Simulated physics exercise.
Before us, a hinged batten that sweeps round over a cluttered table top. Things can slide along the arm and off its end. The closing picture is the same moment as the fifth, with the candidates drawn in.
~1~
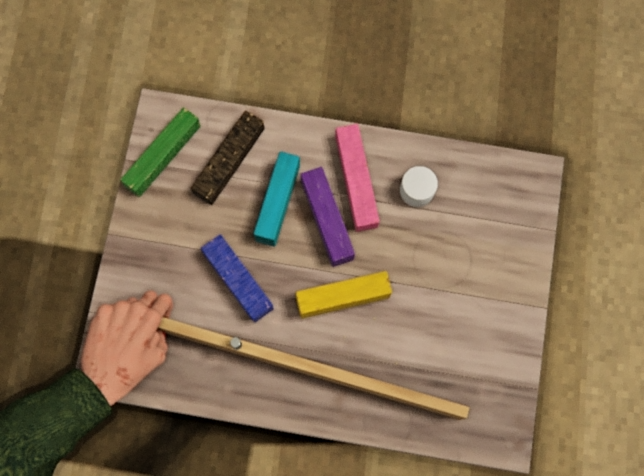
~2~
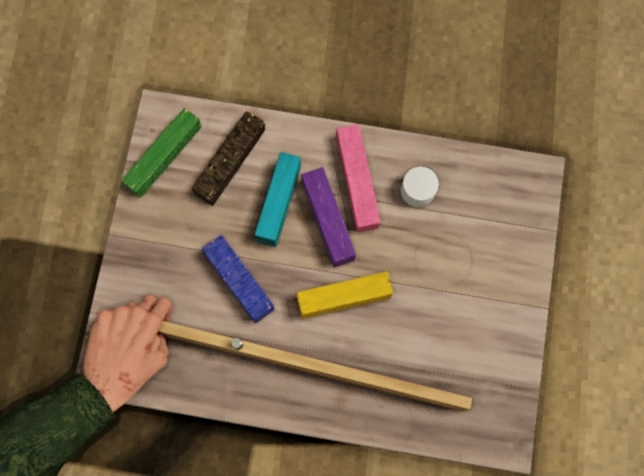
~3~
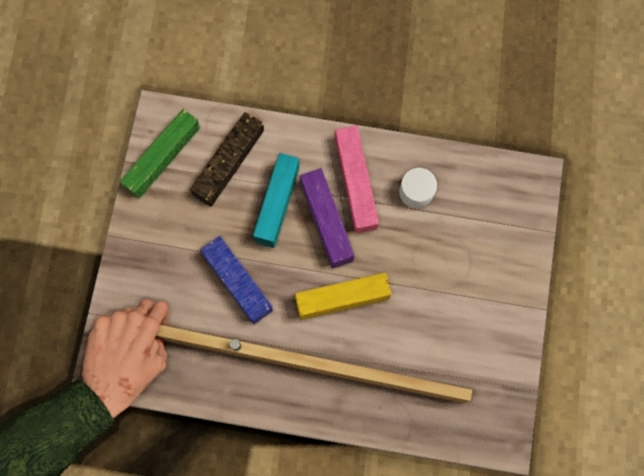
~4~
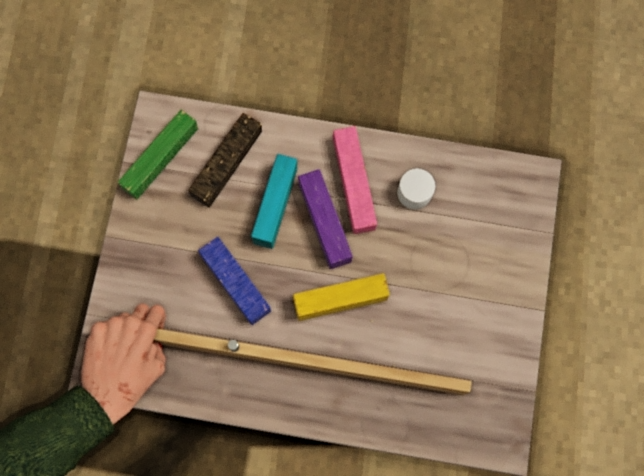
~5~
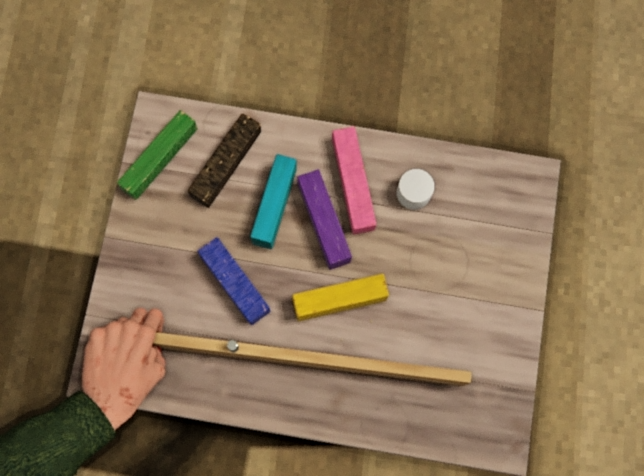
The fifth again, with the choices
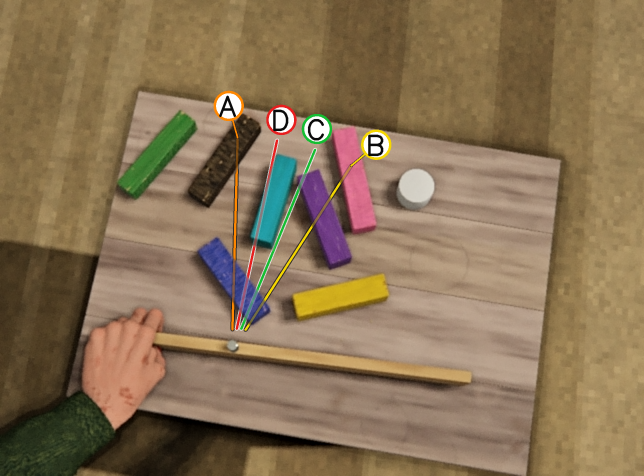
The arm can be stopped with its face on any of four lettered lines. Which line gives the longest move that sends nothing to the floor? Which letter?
Line A.
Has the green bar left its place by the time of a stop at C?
No.
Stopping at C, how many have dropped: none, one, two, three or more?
By then, none.
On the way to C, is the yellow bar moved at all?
By then, yes.
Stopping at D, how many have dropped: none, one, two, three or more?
The count is none.
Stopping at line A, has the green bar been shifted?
Yes.
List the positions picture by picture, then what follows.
The first frame shows yellow bar (344, 295); turquoise stick (278, 199); white tin (419, 187).
The second frame shows arm (359, 375); pink bar (358, 178).
The third frame shows arm (358, 372); black bar (228, 159).
The fourth frame shows arm (357, 368); purple bar (325, 219).
The fifth frame shows arm (357, 363); turquoise stick (274, 202); white tin (416, 189); pink bar (354, 181).
On the marked copy, A at (235, 231); B at (300, 246); C at (279, 237); D at (258, 232).
With A. Early on, arm (343, 291); yellow bar (331, 282); green bar (158, 156).
Further on, arm (290, 240); pink bar (326, 145); purple bar (287, 168).
At the end, arm (237, 228); green bar (135, 150); pink bar (225, 129); nothing has fallen.
As for the rest, B is safe but short; C is safe but short; D is safe but short.
